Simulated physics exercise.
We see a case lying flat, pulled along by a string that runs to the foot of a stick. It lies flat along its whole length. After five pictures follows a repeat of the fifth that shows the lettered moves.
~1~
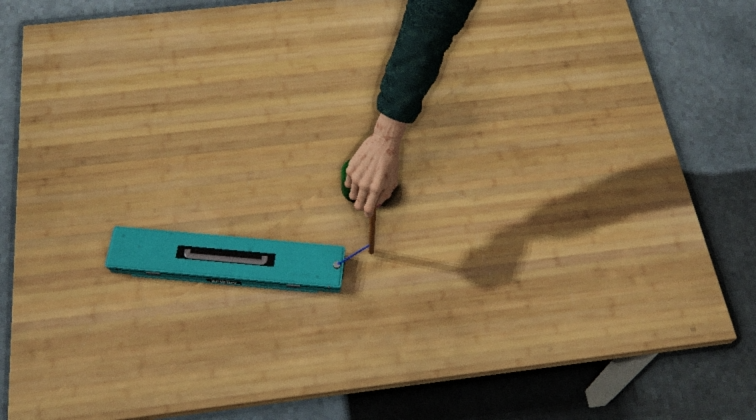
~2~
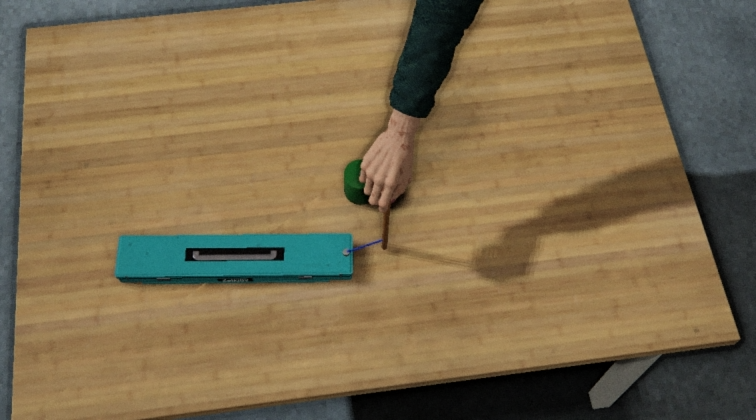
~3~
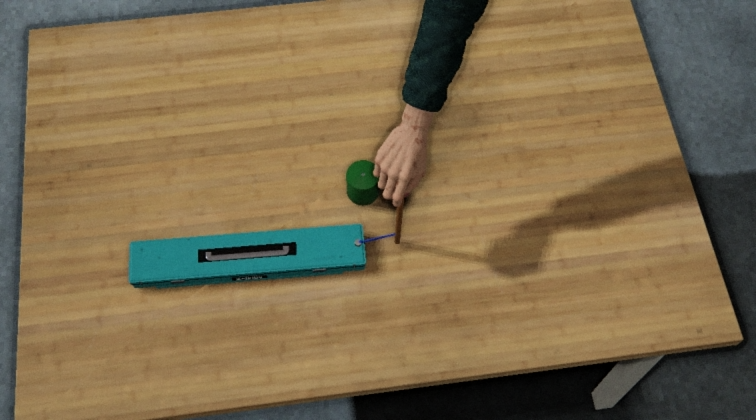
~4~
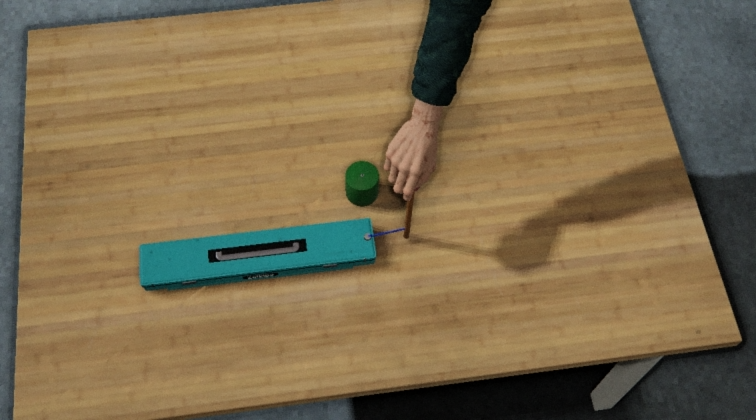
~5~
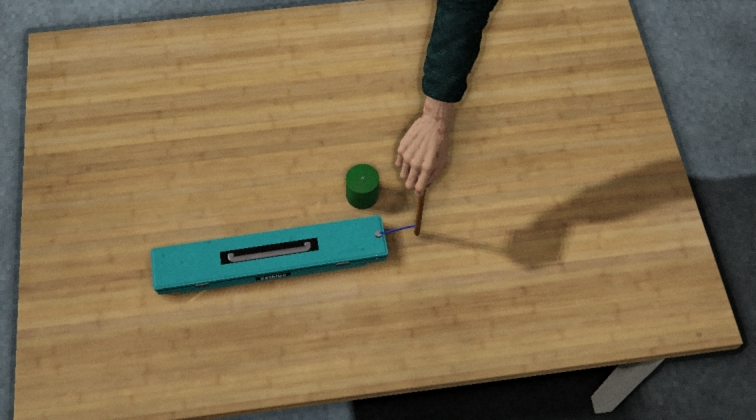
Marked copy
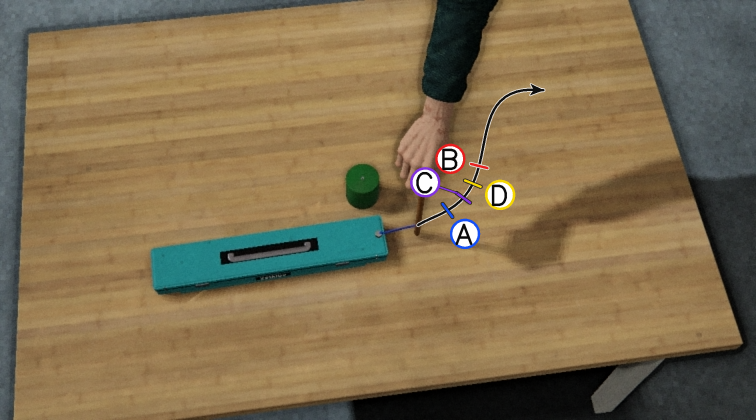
A turquoise case lying flat on a wooden table slides a short way to the right, pulled by a string tied to the foot of a stick that a hand draws rightward, past a green tin that stays still.
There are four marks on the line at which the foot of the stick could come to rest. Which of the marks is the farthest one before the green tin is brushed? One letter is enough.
As far as tick D.
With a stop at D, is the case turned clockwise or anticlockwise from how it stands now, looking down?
Anticlockwise.
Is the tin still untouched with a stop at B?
No.
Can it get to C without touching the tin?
For that mark, yes.
On the copy, A at (448, 210); B at (479, 166); C at (463, 198); D at (473, 184); the route from (418, 225) via (483, 150) to (543, 90).
On D. First, foot of the stick (441, 215), middle of the case (295, 245).
Then, foot of the stick (462, 200), middle of the case (320, 238).
Finally, foot of the stick (473, 185), middle of the case (336, 232); nothing has been touched.
By contrast, A is safe but short; B is too far, the tin has been hit; C is safe but short.
